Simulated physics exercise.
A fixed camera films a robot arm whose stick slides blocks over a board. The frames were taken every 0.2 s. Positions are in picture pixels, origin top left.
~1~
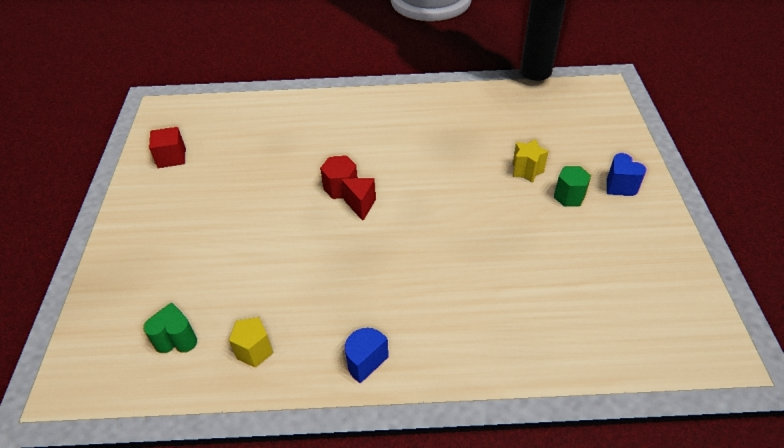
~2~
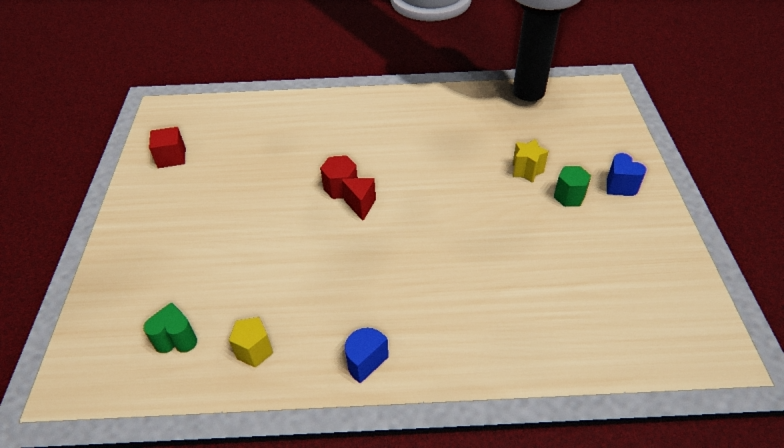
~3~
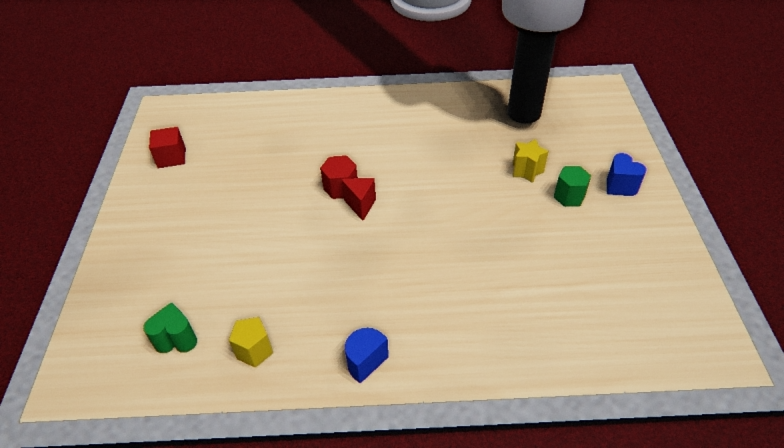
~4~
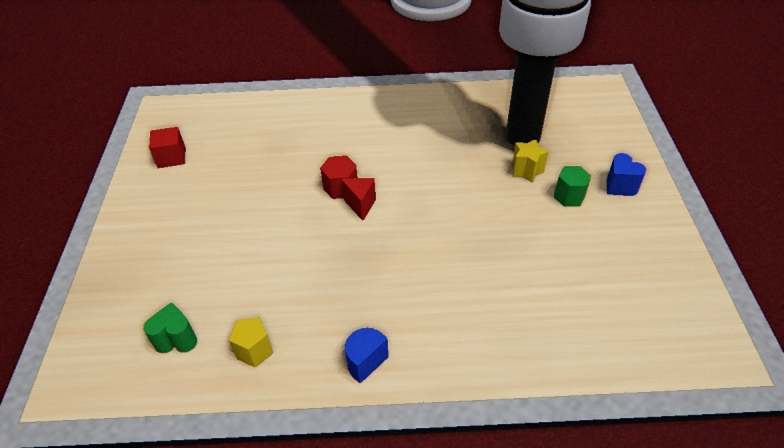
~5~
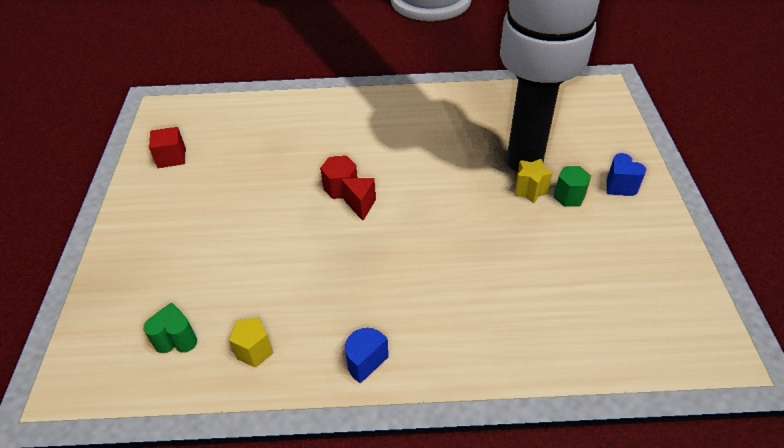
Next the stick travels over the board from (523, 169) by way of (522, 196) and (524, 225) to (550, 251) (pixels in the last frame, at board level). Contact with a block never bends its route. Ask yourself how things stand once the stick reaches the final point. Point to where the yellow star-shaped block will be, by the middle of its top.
For the centre of its top, I'd go with (563, 257).
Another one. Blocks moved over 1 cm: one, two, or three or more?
The way I see it, the answer is one.
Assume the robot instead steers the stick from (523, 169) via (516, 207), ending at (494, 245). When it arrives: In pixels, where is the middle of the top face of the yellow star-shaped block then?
Answer: (541, 220).
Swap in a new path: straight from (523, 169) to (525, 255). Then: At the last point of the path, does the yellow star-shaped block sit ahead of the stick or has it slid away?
The yellow star-shaped block stays in front.
What follows on the original path. One third of the way, stick (523, 189); yellow star-shaped block (536, 198).
Two thirds of the way, stick (526, 218); yellow star-shaped block (541, 229).
At the end, stick (552, 243); yellow star-shaped block (563, 257); green six-sided block unmoved.
